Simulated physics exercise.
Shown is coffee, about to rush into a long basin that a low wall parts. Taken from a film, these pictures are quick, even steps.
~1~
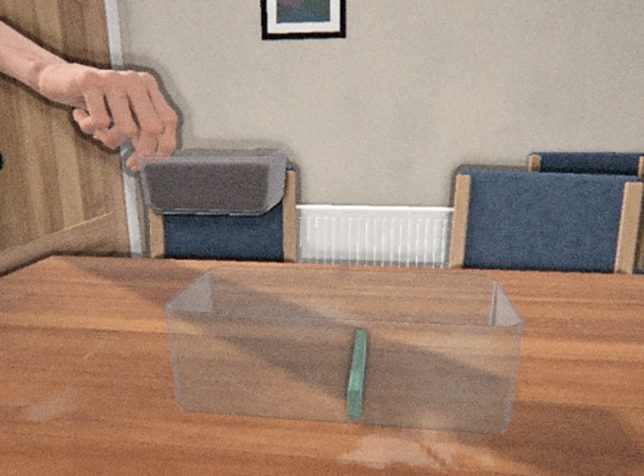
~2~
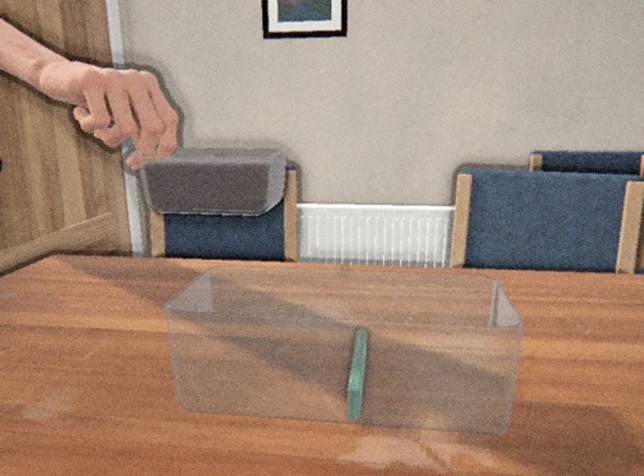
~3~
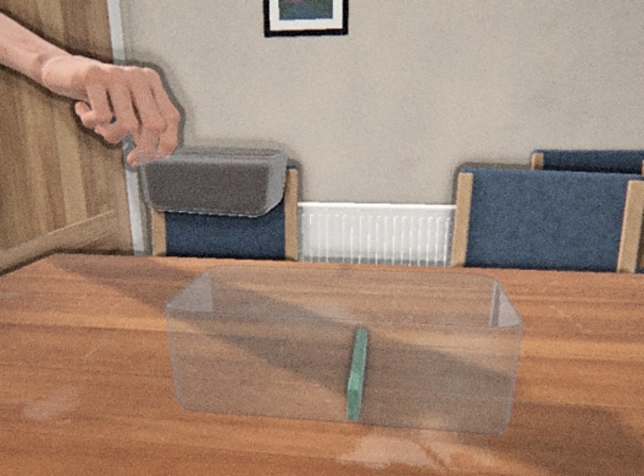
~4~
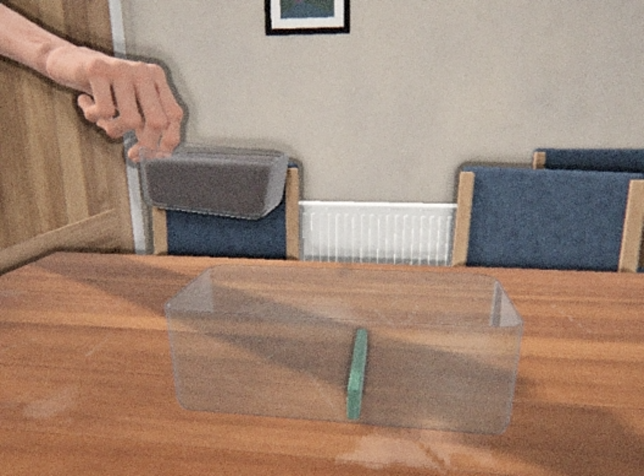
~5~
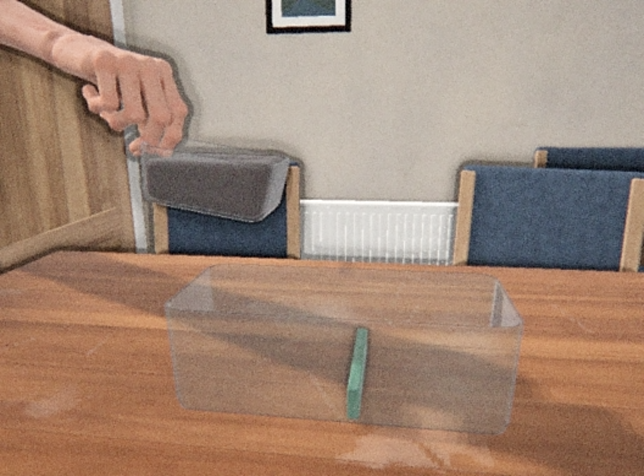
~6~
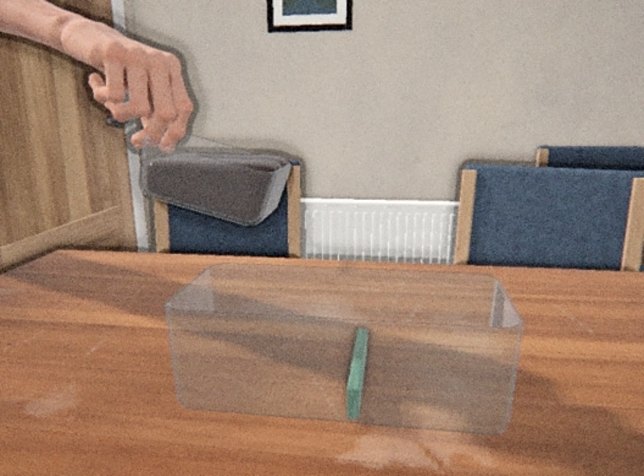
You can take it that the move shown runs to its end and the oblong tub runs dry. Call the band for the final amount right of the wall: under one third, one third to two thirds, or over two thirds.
Band: Under one third.
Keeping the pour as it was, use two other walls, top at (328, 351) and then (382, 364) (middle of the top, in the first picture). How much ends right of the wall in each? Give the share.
About 70 and 10 per cent.
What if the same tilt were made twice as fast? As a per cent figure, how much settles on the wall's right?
Roughly 15 per cent ends up there.
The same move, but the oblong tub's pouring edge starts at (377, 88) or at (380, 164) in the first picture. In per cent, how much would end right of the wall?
90 %, 90 %.
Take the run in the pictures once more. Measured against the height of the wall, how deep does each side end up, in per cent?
Once it settles, the left reaches around 40 and the right around 20.
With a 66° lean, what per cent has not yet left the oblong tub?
25 per cent, roughly.
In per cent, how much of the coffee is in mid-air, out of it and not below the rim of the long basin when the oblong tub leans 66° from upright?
Around 30 %.
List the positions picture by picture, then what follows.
In the first picture, it leans 0°; its right rim is at (278, 155); the coffee meets the walls at (161, 160) and (277, 161); the long basin's rim runs from (189, 287) to (507, 300); the wall's top is at (358, 358).
In the second picture, it leans 1°; its right rim is at (279, 155); the coffee meets the walls at (161, 160) and (278, 162).
In the third picture, it leans 2°; its right rim is at (279, 157); the coffee meets the walls at (162, 159) and (278, 162).
In the fourth picture, it leans 6°; its right rim is at (281, 160); the coffee meets the walls at (163, 159) and (279, 162).
In the fifth picture, it leans 10°; its right rim is at (282, 165); the coffee meets the walls at (164, 159) and (282, 162).
In the sixth picture, it leans 15°; its right rim is at (283, 171); the coffee meets the walls at (164, 158) and (282, 165); 2 per cent is over the edge.
A moment on, the oblong tub is tipped part way and 25 per cent is still to pour, 30 is left of the wall and 14 right of it.
Next, the oblong tub is tipped right over and 3 per cent is still to pour, 67 is left of the wall and 26 right of it.
Then the oblong tub is tipped right over and 0 per cent is still to pour, 73 is left of the wall and 26 right of it.
Later the oblong tub is tipped right over and 0 per cent is still to pour, 73 is left of the wall and 26 right of it.
In the end 73 per cent lies left of the wall, 26 right of it and 1 outside.
